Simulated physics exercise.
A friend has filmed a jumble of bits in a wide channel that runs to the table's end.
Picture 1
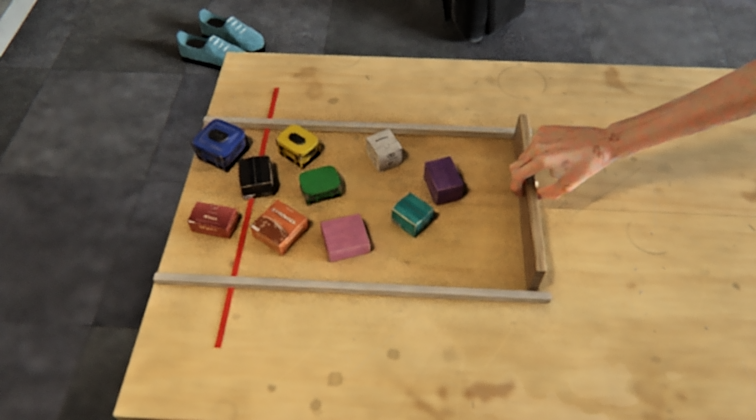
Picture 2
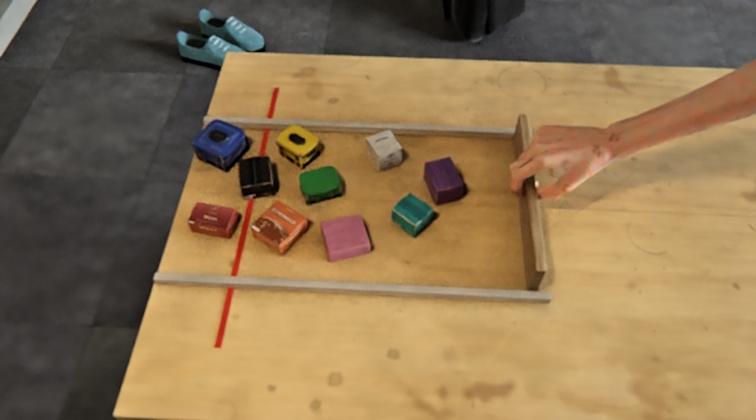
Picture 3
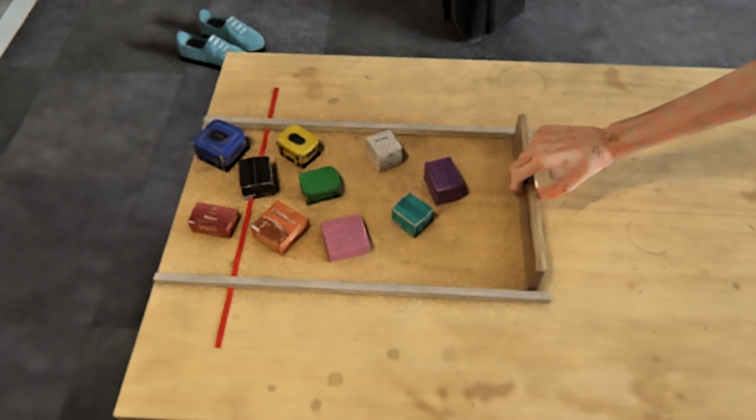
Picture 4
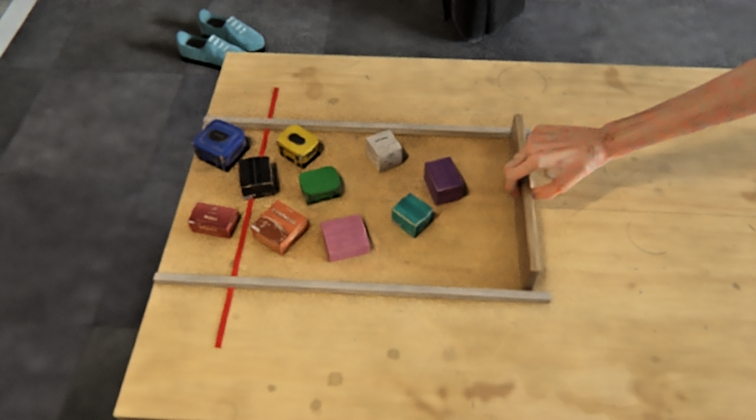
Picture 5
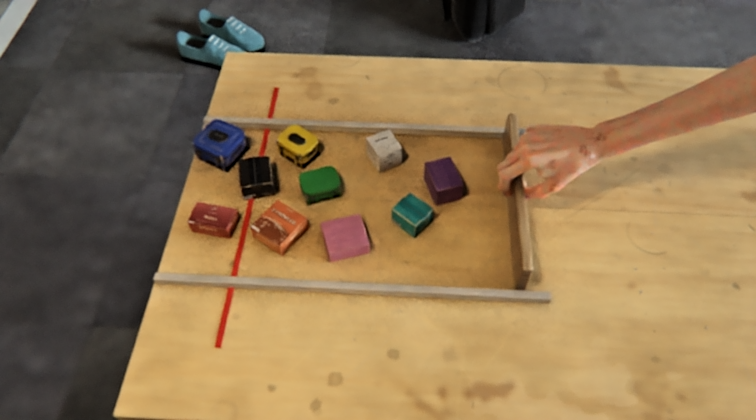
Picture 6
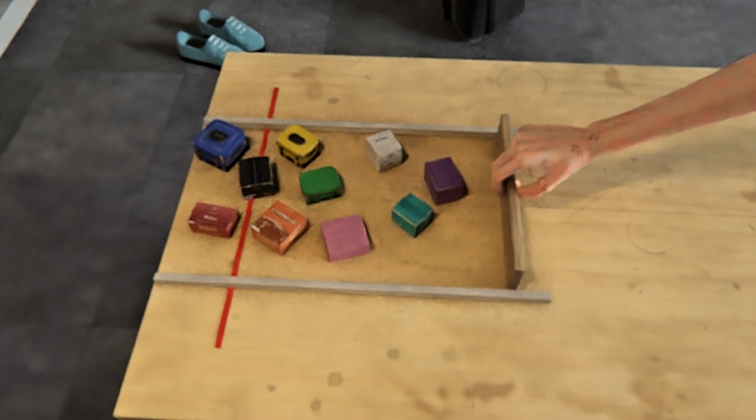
A hand holding a wooden board upright, then sliding it slightly left between two rails, the scattered coloured boxes staying still.
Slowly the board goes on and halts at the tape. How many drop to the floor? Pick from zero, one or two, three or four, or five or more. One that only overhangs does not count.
The number that fall off is three or four.
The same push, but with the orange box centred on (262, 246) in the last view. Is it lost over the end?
The orange box does not fall.
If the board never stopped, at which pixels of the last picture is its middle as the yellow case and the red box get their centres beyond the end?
Its middle is around (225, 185) and around (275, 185).
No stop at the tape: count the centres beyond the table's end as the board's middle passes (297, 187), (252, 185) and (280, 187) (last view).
Place by place, 0, 3 and 0.
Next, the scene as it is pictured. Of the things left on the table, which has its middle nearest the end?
The orange box.
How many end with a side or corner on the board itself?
4 of them.
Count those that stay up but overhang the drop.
Overhanging: 1.
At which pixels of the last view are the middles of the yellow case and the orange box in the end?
The yellow case stops around (216, 151); the orange box around (189, 222).
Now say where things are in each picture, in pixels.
In the first frame, blue case (221, 145); red box (214, 220); black box (256, 177); board (527, 197); tape (252, 198).
In the second frame, red box (214, 220); turquoise box (412, 215).
In the third frame, black box (257, 178); orange box (280, 227).
In the fourth frame, blue case (221, 145); white box (384, 151).
In the fifth frame, red box (214, 220); purple block (443, 181).
In the sixth frame, blue case (221, 145); red box (214, 220); black box (257, 178); board (508, 196); tape (252, 198).
Soon after, none off yet; blue case at rest near (221, 145); red box at rest near (214, 220); black box at rest near (257, 178).
At rest, the number that fall off is three or four; fallen, black box, red box and blue case.
